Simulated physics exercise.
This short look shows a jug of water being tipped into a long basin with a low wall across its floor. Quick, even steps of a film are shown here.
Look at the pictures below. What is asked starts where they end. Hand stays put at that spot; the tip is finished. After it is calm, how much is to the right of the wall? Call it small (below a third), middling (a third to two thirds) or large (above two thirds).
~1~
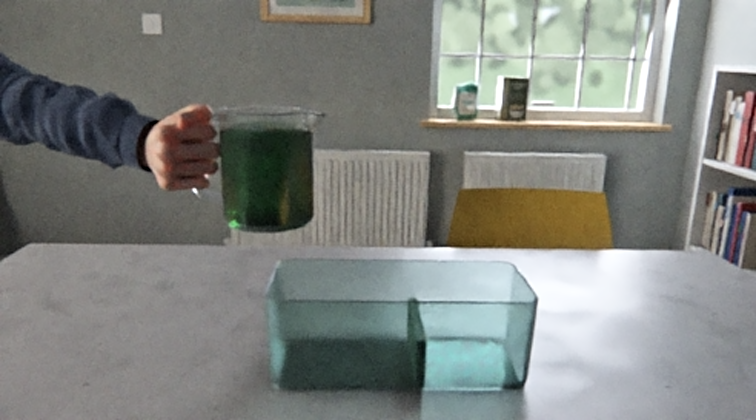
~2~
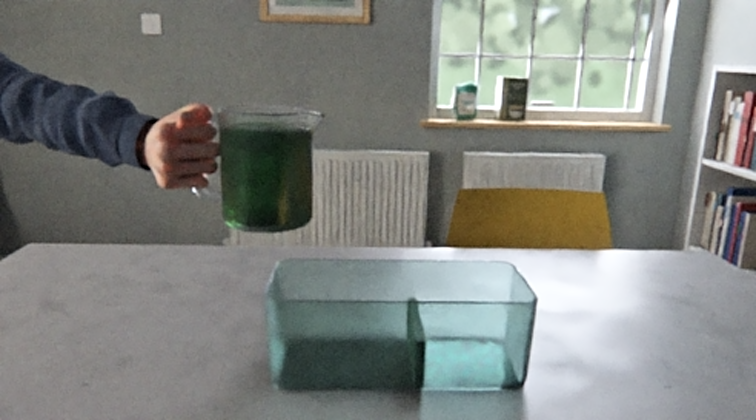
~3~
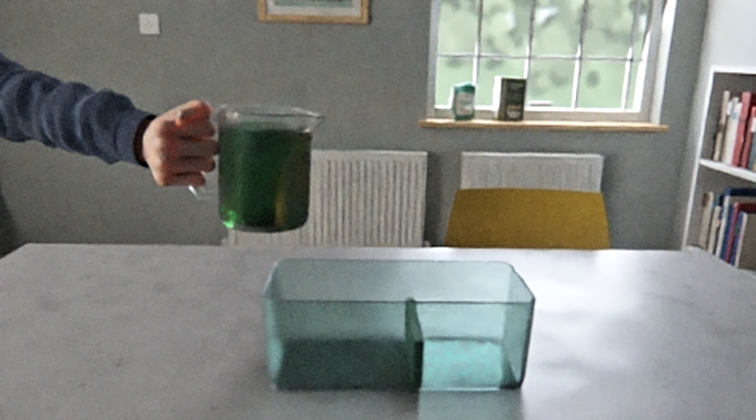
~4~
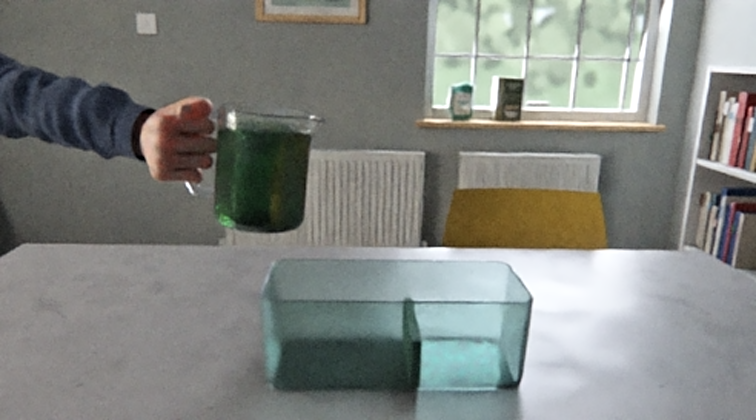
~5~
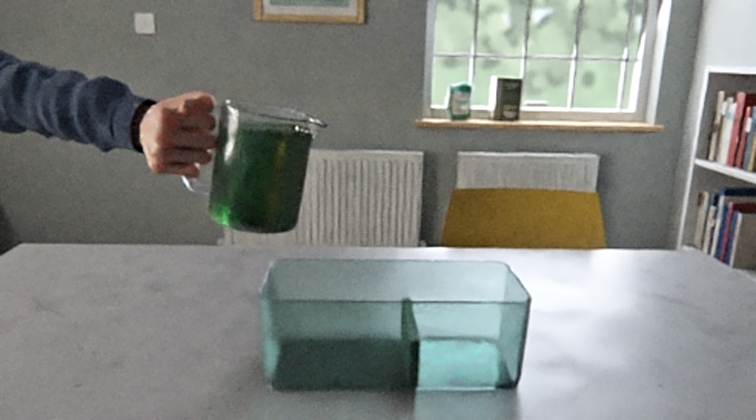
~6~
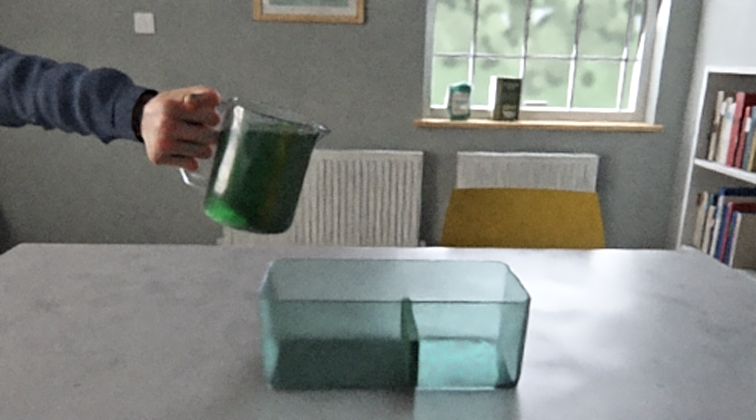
Small.
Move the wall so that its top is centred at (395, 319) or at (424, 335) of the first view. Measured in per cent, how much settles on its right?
In order, some 30 and 15 in a hundred.
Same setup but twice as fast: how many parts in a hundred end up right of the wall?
Close to 0 per cent.
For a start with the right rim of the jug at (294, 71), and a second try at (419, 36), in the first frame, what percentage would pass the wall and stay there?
Roughly 0 percent on the first try and 60 percent on the second.
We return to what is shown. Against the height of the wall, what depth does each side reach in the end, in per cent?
Left part: 60 per cent; right part: 0.
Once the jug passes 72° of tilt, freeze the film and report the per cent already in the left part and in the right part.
Roughly 5 per cent on the left, roughly 0 per cent on the right.
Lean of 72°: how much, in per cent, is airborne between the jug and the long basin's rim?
It comes to around 15 per cent.
A moment on, the jug is tipped part way and 80 per cent is still to pour, 5 is left of the wall and 0 right of it.
Next, the jug is tipped right over and 29 per cent is still to pour, 51 is left of the wall and 0 right of it.
Then the jug is tipped right over and 4 per cent is still to pour, 85 is left of the wall and 2 right of it.
Later the jug is tipped right over and 0 per cent is still to pour, 92 is left of the wall and 2 right of it.
In the end 92 per cent lies left of the wall, 2 right of it and 6 outside.
